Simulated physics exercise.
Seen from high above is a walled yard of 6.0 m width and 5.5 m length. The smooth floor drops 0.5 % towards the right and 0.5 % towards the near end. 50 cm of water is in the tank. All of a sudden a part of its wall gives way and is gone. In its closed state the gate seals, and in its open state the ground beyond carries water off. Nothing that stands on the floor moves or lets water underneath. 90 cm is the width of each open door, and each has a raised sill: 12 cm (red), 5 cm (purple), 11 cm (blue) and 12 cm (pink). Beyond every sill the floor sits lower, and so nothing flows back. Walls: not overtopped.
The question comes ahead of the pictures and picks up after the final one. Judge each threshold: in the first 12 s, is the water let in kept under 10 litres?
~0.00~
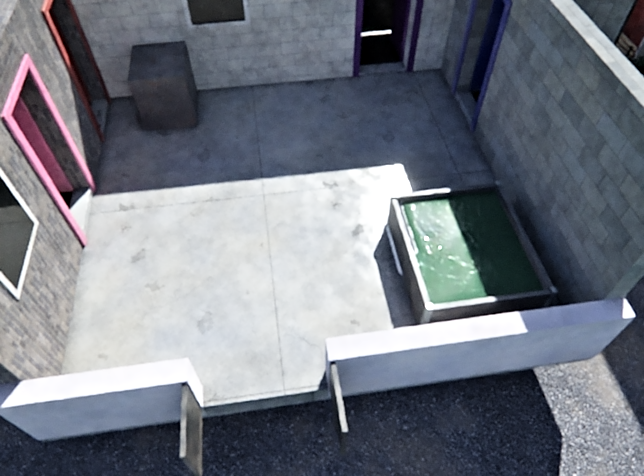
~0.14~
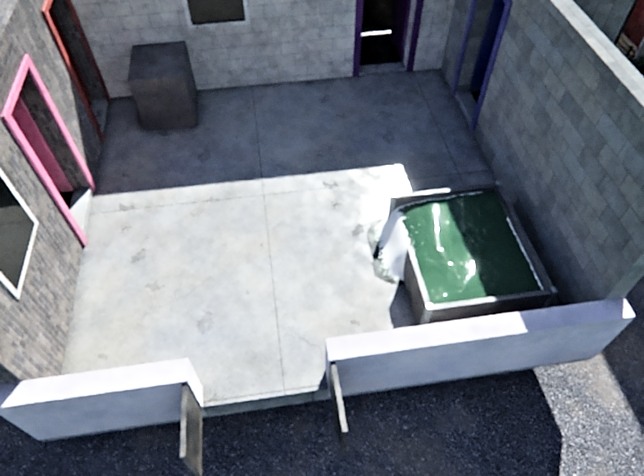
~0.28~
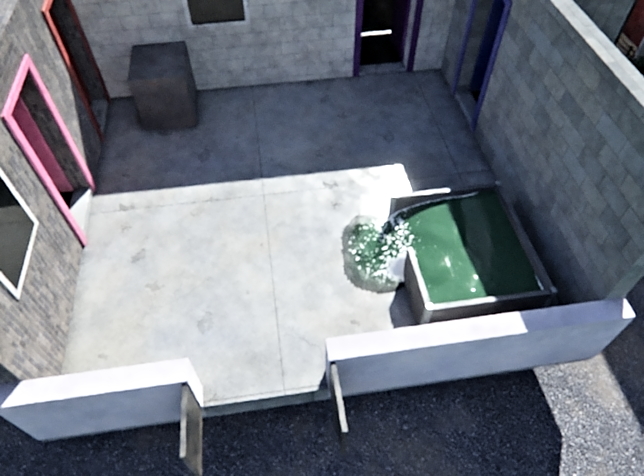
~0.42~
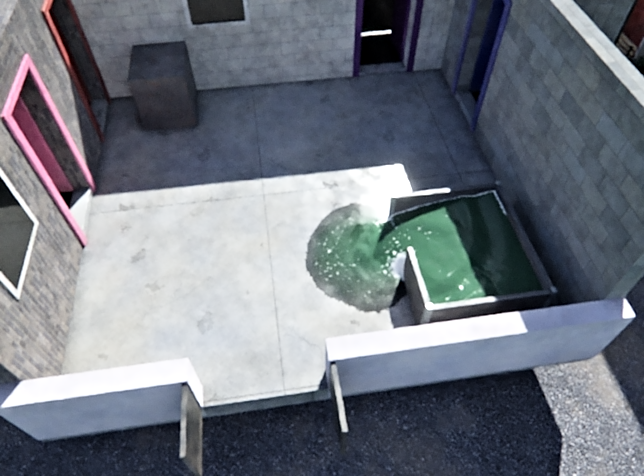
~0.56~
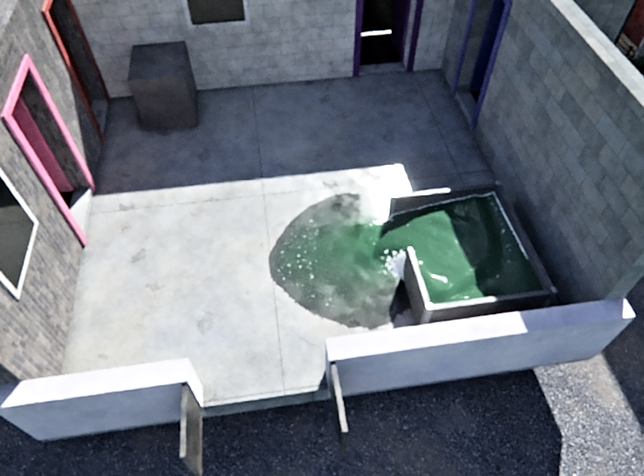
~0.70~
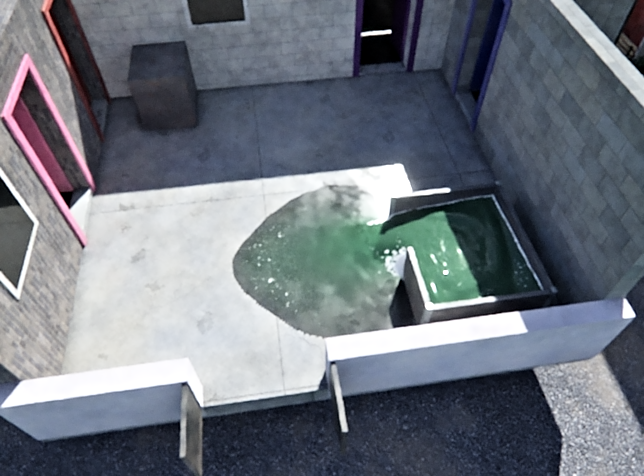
Result: The red door lets in less than the limit; the purple door lets in less than the limit; the blue door lets in less than the limit; the pink door lets in less than the limit.
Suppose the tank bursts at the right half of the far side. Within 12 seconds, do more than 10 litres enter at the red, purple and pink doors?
Red falls short; purple exceeds; pink falls short.
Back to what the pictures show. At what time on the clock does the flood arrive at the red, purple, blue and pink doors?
Red: 3.0 s; purple: 9.0 s; blue: 10.5 s; pink: 2.0 s.
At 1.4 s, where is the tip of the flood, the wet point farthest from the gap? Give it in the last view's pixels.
That's around (108, 268) in the last picture.
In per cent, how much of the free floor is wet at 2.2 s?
I'd guess around 50 %.
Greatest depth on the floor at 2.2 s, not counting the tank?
Some 18 cm deep.
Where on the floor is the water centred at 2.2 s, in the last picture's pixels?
Near (345, 260).
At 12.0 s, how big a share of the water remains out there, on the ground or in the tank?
Share still there: About 84 %.
After 1.4 s water covers 30 % of the floor and is deepest (26 cm) near (391, 245); red door not reached, purple door not reached, blue door not reached, pink door not reached.
After 2.2 s water covers 50 % of the floor and is deepest (18 cm) near (391, 245); red door not reached, purple door not reached, blue door not reached, pink door 11 cm at the sill, 0 L in.
After 3.5 s water covers 55 % of the floor and is deepest (14 cm) near (391, 245); red door 7 cm at the sill, 0 L in, purple door not reached, blue door not reached, pink door 9 cm at the sill, 0 L in.
After 7.0 s water covers 60 % of the floor and is deepest (8 cm) near (138, 126); red door 7 cm at the sill, 0 L in, purple door not reached, blue door not reached, pink door 5 cm at the sill, 0 L in.
After 12.0 s water covers 95 % of the floor and is deepest (6 cm) near (453, 103); red door 2 cm at the sill, 0 L in, purple door 2 cm at the sill, 0 L in, blue door 6 cm at the sill, 0 L in, pink door 2 cm at the sill, 0 L in.
